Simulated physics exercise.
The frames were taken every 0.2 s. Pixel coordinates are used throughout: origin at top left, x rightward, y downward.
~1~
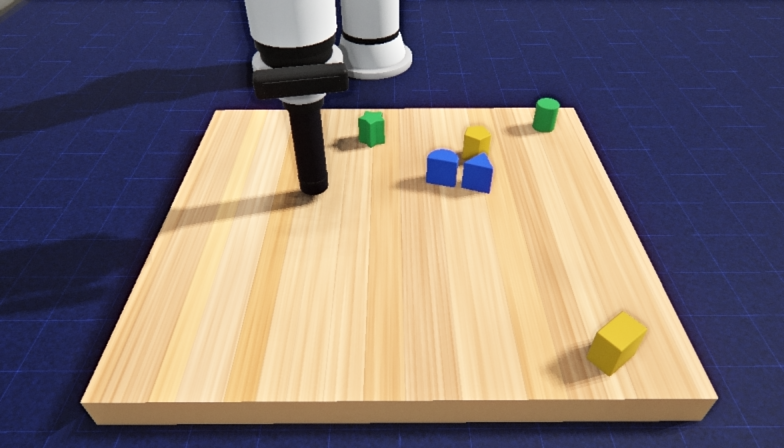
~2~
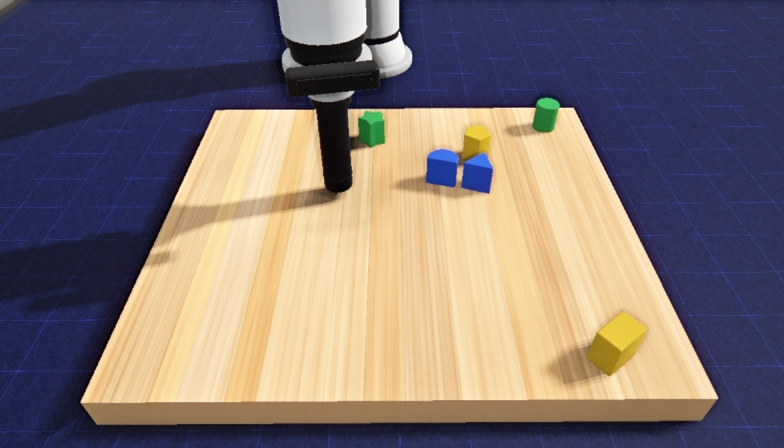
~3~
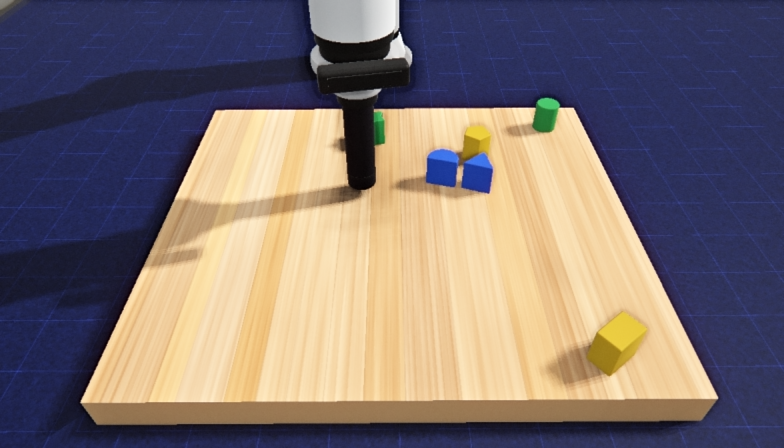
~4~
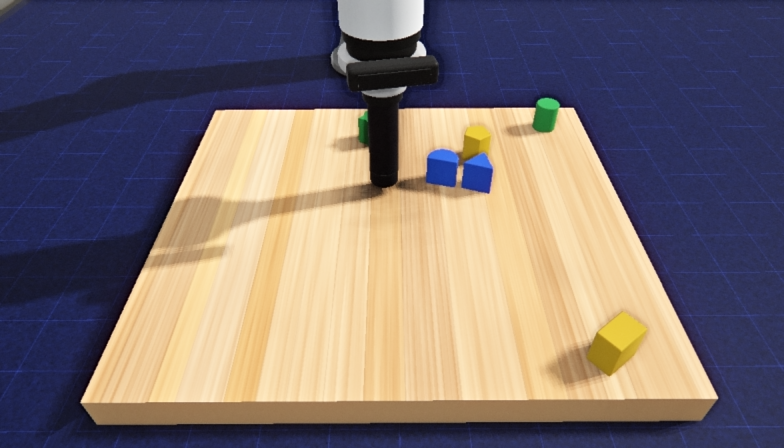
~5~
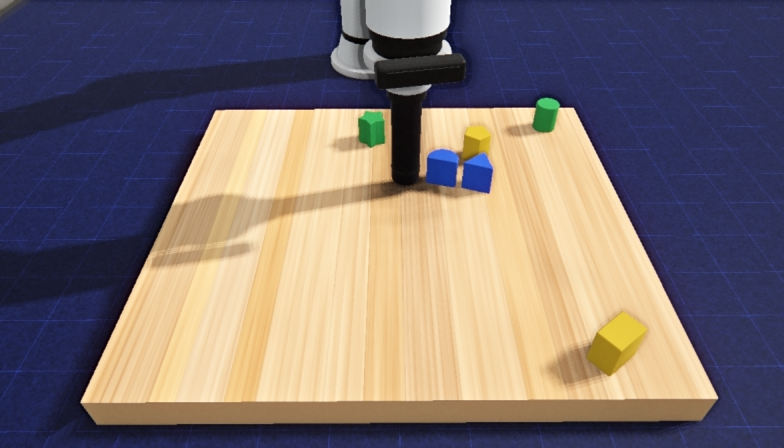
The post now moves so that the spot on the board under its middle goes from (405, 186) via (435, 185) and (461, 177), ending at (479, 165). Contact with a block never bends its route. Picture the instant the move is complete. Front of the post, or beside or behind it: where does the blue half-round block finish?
Most likely the blue half-round block stays ahead.
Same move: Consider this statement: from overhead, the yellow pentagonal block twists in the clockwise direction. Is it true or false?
False
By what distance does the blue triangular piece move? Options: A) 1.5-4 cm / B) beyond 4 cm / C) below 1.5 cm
C: Below 1.5 cm.
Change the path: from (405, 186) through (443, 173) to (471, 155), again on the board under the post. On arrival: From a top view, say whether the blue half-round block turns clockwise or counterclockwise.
Clockwise.
The first path, step by step. One third of the way, post (436, 176); blue half-round block (462, 150), turned 20° anticlockwise.
Two thirds of the way, post (462, 169); blue half-round block (487, 142), turned 30° anticlockwise; yellow pentagonal block (481, 129), turned 35° anticlockwise; blue triangular piece (483, 161).
At the end, post (480, 157); blue half-round block (510, 135); yellow pentagonal block (483, 125), turned 60° anticlockwise; blue triangular piece (483, 161).
